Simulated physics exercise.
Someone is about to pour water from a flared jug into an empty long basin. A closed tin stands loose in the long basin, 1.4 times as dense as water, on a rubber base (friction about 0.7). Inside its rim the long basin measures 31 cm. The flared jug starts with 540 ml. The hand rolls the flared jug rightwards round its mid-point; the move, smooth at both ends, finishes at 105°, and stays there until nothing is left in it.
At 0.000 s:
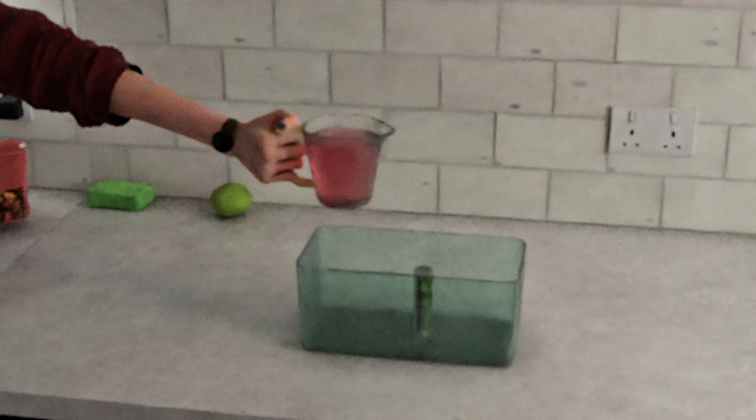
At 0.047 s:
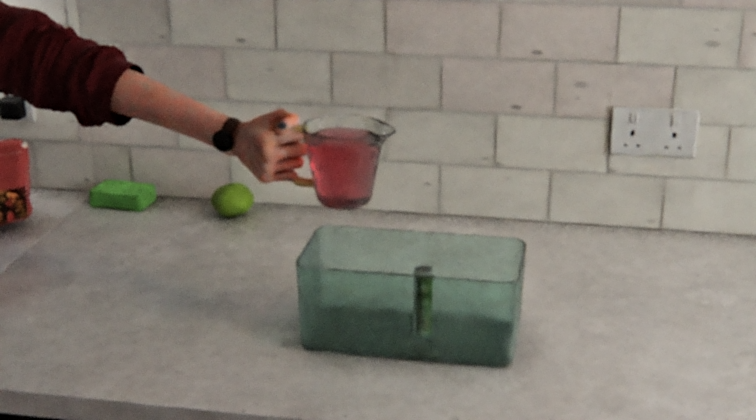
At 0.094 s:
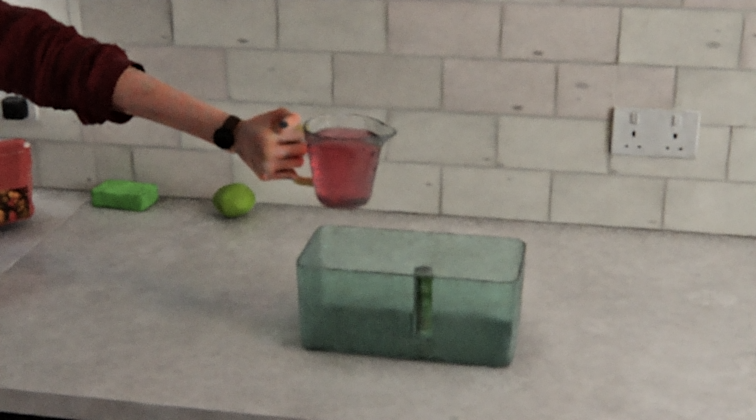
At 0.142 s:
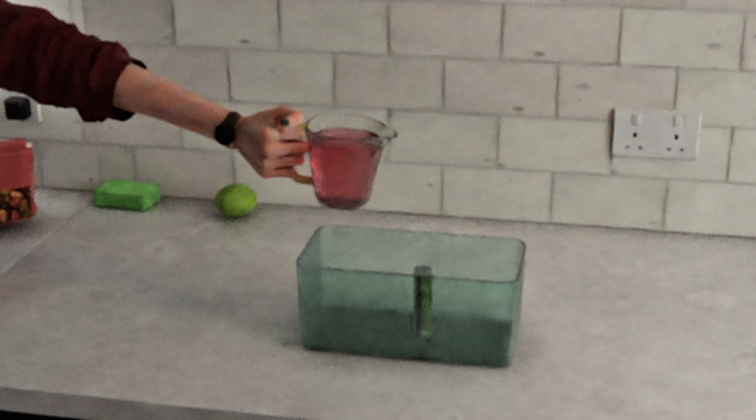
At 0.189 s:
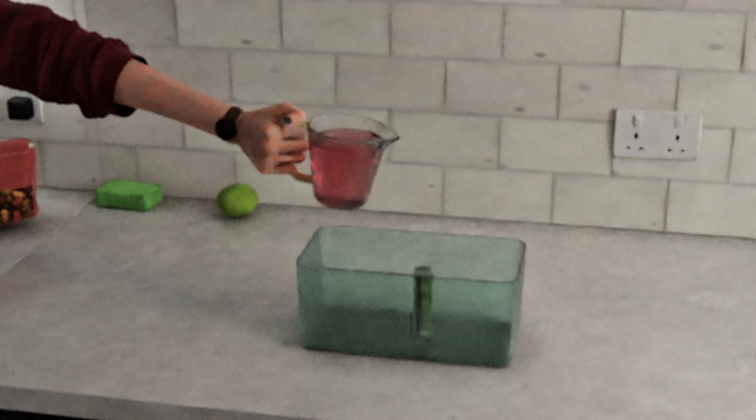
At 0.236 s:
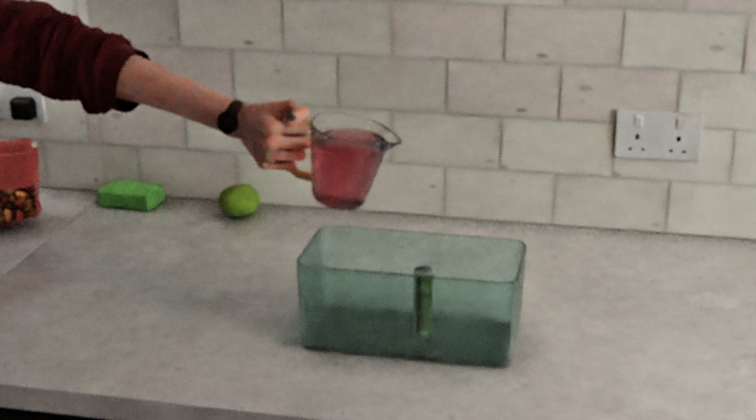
A hand holding a glass jug of pink liquid above a clear green basin on a counter, slowly tilting it slightly rightwards.
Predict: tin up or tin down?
It remains upright.
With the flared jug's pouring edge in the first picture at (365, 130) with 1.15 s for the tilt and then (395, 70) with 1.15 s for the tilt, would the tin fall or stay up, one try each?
First it goes over; then it keeps standing.
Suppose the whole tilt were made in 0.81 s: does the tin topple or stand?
The tin falls.
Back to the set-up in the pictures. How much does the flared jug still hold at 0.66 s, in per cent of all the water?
Near 72 in a hundred.
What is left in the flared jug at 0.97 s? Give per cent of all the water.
Some 14 per cent.
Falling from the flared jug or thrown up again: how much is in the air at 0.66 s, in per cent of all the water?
Near 20 in a hundred.
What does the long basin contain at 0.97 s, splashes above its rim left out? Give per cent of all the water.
Near 72 in a hundred.
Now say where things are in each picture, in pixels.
In the first picture, tilt 0°; pouring edge (395, 131); surface from (309, 135) to (382, 139); the long basin's rim runs from (307, 246) to (523, 261); the tin's top is at (424, 272).
In the second picture, tilt 0°; pouring edge (396, 131); surface from (309, 134) to (382, 139).
In the third picture, tilt 2°; pouring edge (396, 132); surface from (310, 134) to (382, 140).
In the fourth picture, tilt 4°; pouring edge (398, 135); surface from (312, 134) to (384, 141).
In the fifth picture, tilt 7°; pouring edge (399, 138); surface from (313, 135) to (386, 142).
In the sixth picture, tilt 11°; pouring edge (401, 142); surface from (315, 136) to (390, 143).
Then, 0.66 s in, the tilt is 65° and 71 per cent is still to pour; the tin stands where it began.
Then, 0.97 s in, the tilt is 99° and 15 per cent is still to pour; the tin stands where it began.
Then, 1.30 s in, the tilt is 105° and 0 per cent is still to pour; the tin stands where it began.
Then, 1.65 s in, the tilt is 105° and 0 per cent is still to pour; the tin stands where it began.
Finally, the tin stands where it began.
